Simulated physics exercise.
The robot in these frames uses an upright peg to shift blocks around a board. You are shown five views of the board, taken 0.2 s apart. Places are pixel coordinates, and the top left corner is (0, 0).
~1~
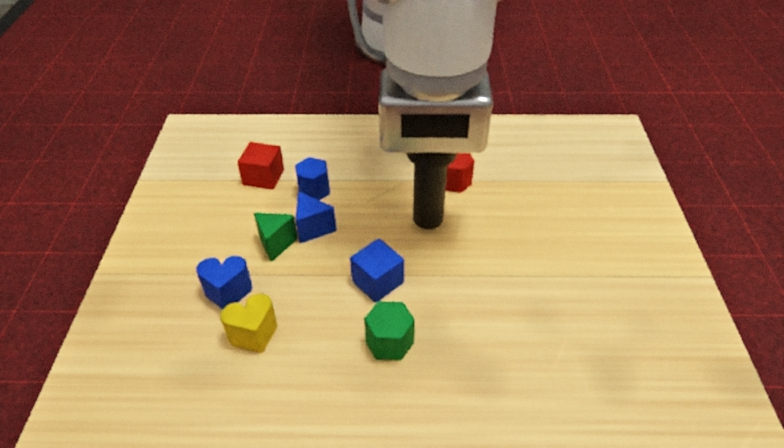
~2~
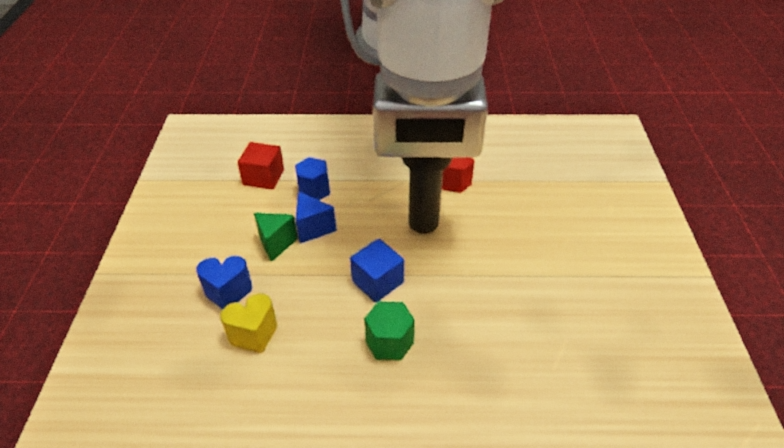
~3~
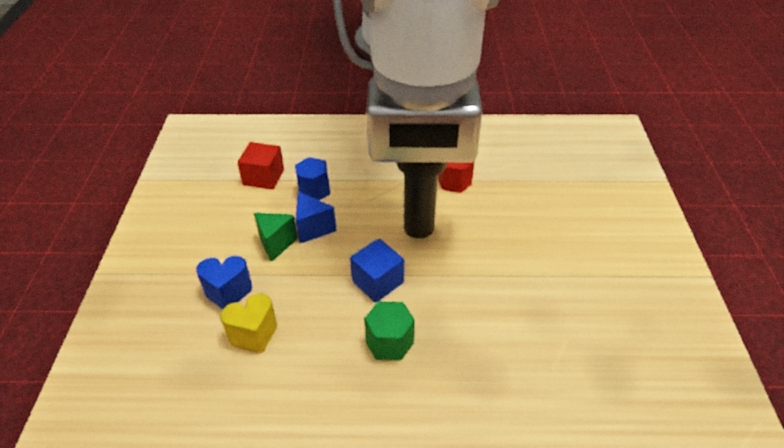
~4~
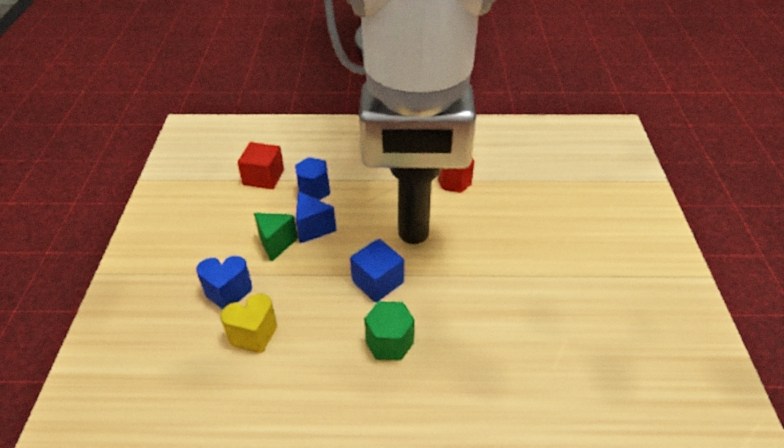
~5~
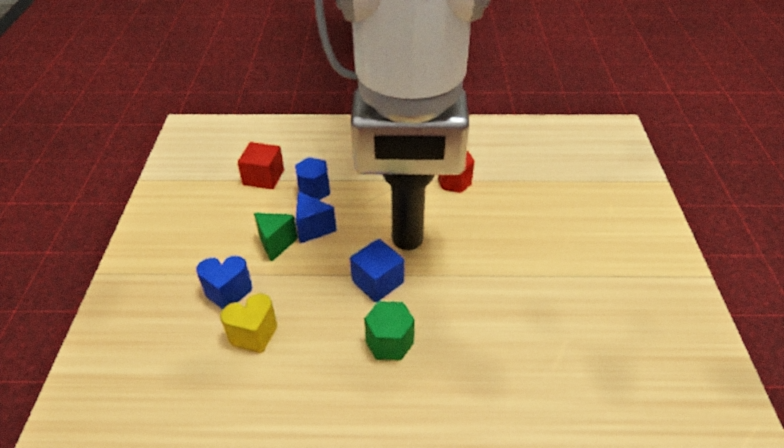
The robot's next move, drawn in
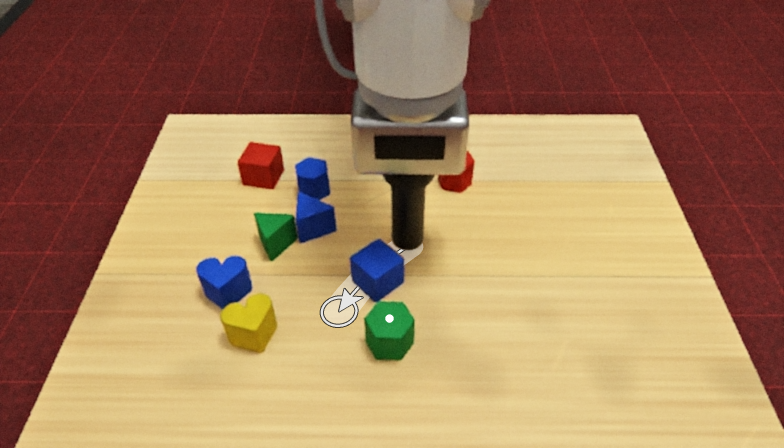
A robot arm holding an upright black peg hangs over a pale wooden board on a dark red tiled floor, seen from a fixed, raised view. Red, blue and green blocks and a yellow heart sit mostly left and centre, with one red block behind the peg. The arm moves the peg slightly left and nearer the viewer, towards the blue square block, while every block stays still.
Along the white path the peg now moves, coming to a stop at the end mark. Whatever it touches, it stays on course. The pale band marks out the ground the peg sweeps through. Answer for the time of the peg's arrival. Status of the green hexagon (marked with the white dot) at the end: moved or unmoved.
It is carried off its spot.
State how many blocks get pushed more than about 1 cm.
Two will move.
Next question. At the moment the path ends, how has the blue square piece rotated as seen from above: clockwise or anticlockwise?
It spins against the clock.
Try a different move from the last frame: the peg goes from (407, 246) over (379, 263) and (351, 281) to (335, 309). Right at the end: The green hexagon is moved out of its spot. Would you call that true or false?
Verdict: True.
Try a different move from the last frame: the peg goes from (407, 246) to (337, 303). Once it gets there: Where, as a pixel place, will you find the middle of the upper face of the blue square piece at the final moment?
Located at (337, 312).
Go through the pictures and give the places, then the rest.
Lower end of the peg (428, 219), tops of blocks, yellow heart-shaped block (247, 311), blue square piece (377, 258), green hexagon (390, 319), in the first frame.
Peg (424, 223), blocks as before, in the second frame.
Peg (419, 228), blocks as before, in the third frame.
Peg (414, 233), blocks as before, in the fourth frame.
Peg (408, 239), yellow heart-shaped block (247, 311), blue square piece (377, 258), green hexagon (390, 319), in the fifth frame.
The drawn path runs from (407, 246) via (371, 275), ending at (339, 311); the dot is on the green hexagon.
What follows on the original path. Halfway along, peg (369, 269); blue square piece (363, 281), turned 40° anticlockwise.
At the end, peg (338, 304); yellow heart-shaped block not moved; blue square piece (350, 321), turned 90° anticlockwise; green hexagon (399, 337), turned 15° anticlockwise.
